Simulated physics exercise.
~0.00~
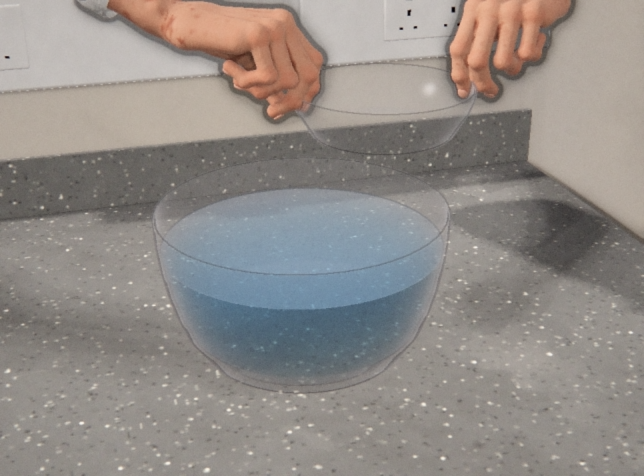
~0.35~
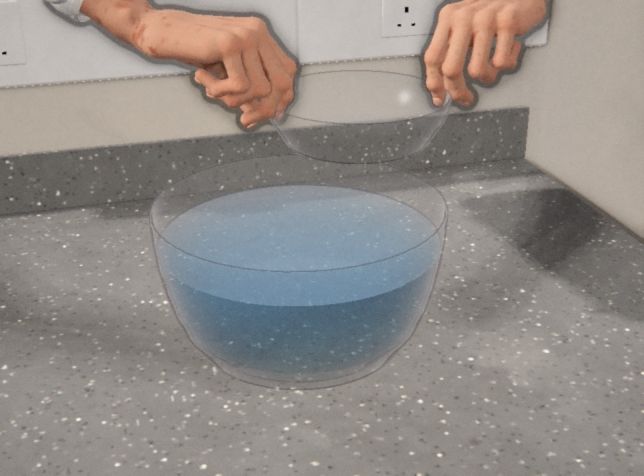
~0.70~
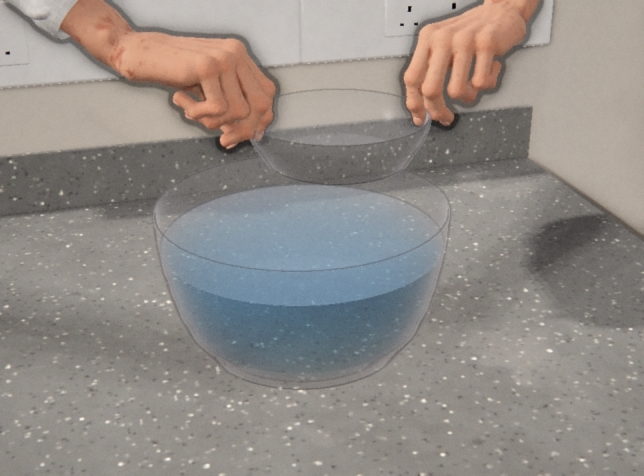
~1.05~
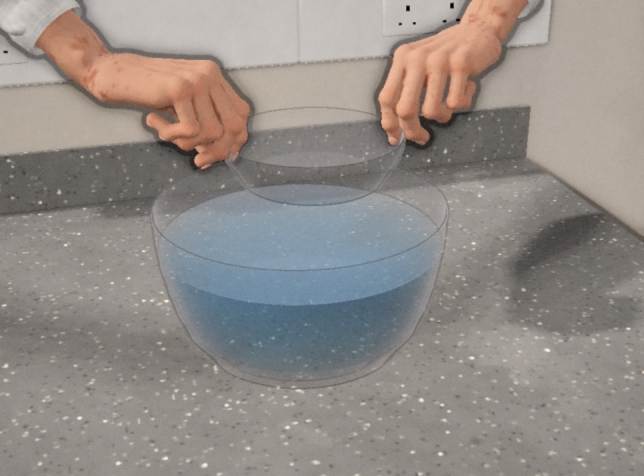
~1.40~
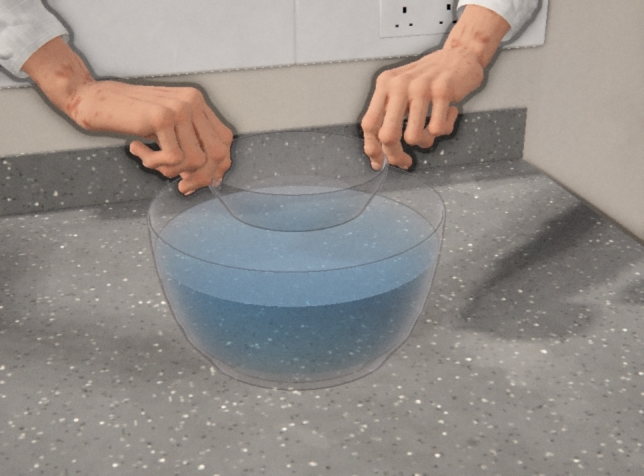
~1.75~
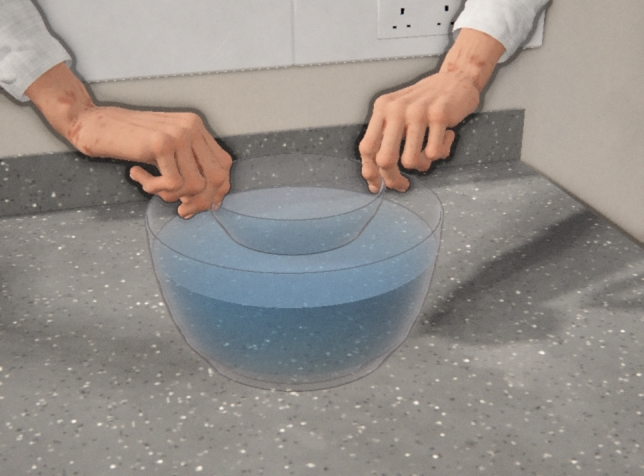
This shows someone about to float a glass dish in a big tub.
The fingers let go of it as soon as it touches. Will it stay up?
It is left on top.
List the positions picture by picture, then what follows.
The first frame shows dish (383, 106) empty; above the big tub.
The second frame shows dish (357, 114) empty; coming down.
The third frame shows dish (337, 134) empty; lower.
The fourth frame shows dish (313, 154) empty; lower still.
The fifth frame shows dish (296, 179) empty; close to the surface.
The sixth frame shows dish (294, 202) empty; just over the surface.
After 2.2 s, the dish dips into the water.
After 2.8 s, it bobs and steadies.
After 5.0 s, the dish floats with most of its side showing.
